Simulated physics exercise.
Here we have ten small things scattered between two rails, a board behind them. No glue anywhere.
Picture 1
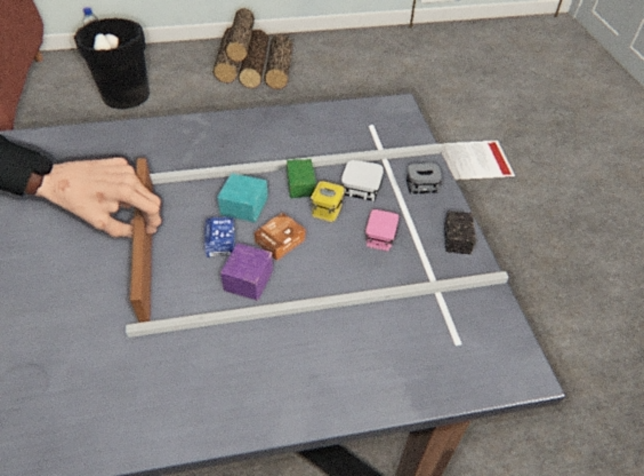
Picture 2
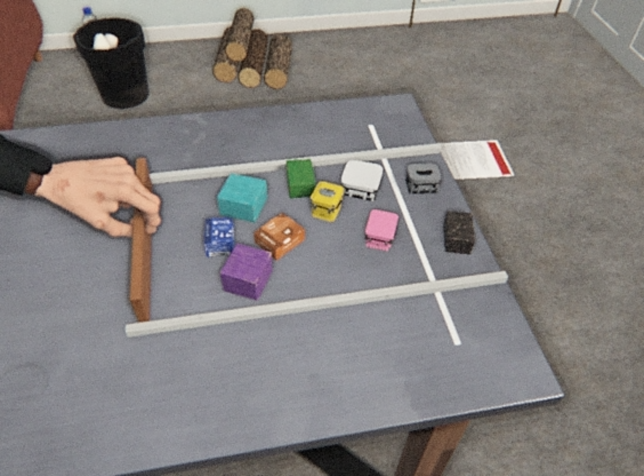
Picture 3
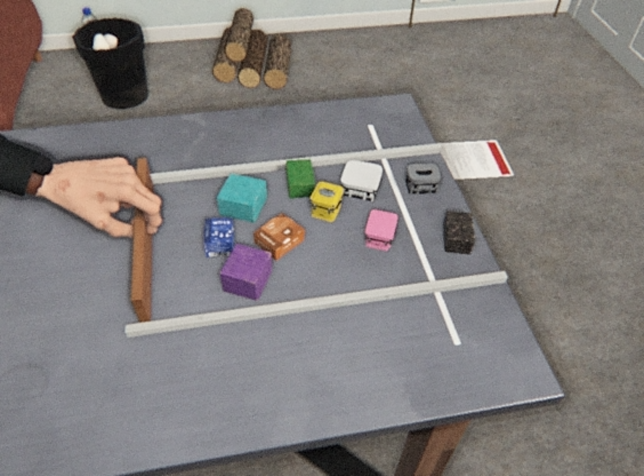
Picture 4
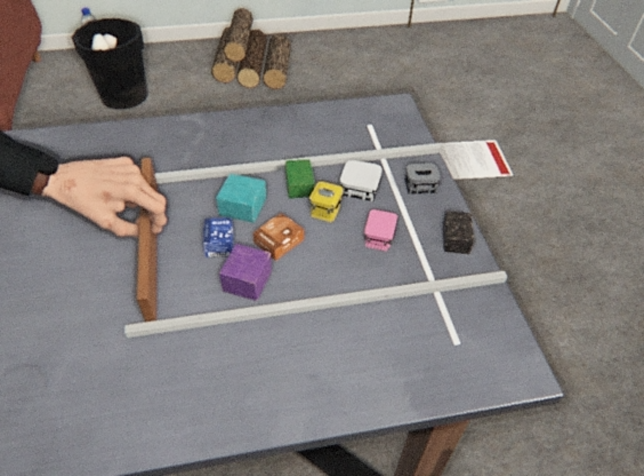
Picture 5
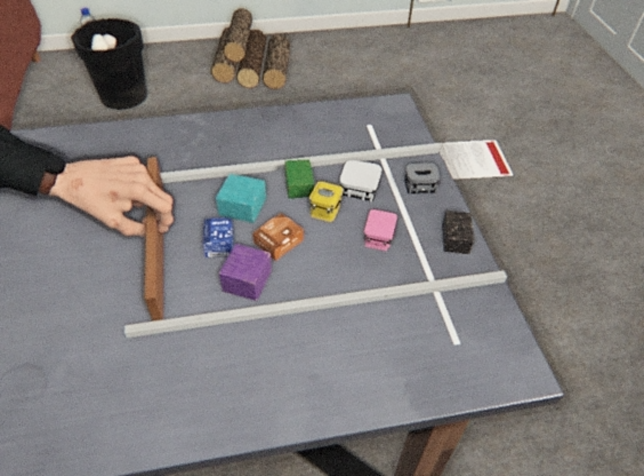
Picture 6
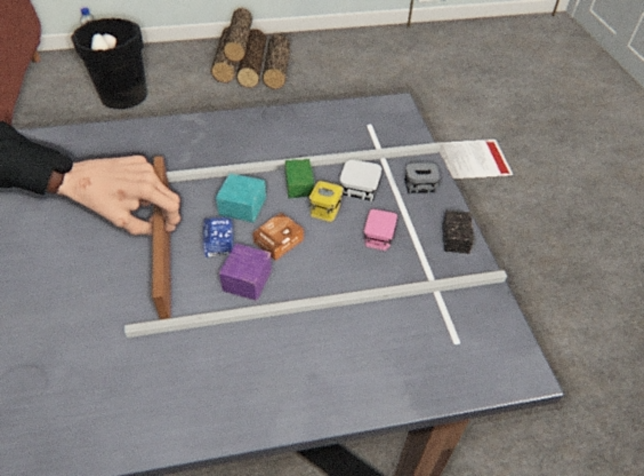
A hand held a wooden board upright behind small colored blocks and cases scattered between two pale rails, then slid it slightly to the right, while the things on the table stayed where they were.
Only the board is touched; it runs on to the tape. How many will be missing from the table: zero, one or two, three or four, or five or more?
In the end the number that fall off is three or four.
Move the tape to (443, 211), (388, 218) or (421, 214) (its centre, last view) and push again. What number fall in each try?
It would be 7, 1 and 4.
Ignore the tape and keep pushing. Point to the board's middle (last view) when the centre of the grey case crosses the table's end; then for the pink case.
For the grey case at (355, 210), for the pink case at (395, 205).
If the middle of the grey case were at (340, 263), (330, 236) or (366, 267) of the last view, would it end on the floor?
In that order, it survives; survives; does not fall.
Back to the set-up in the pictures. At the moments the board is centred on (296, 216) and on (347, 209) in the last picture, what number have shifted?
The counts are 8 and 10.
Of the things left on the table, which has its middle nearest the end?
That is the black block.
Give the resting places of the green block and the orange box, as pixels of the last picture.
The green block stops around (435, 162); the orange box around (458, 213).
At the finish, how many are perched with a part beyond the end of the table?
2 of them.
A little later, none off yet; black block at rest near (457, 232); grey case at rest near (422, 179); pink case at rest near (380, 230).
Next, none off yet; black block at rest near (457, 232); grey case at rest near (422, 179); pink case shifted about its own width near (401, 227).
Later still, none off yet; black block shifted a little near (468, 232); grey case tilted well over near (469, 190); pink case shifted well along near (449, 208).
When it is over, the number that fall off is three or four; down, white case, pink case and grey case.
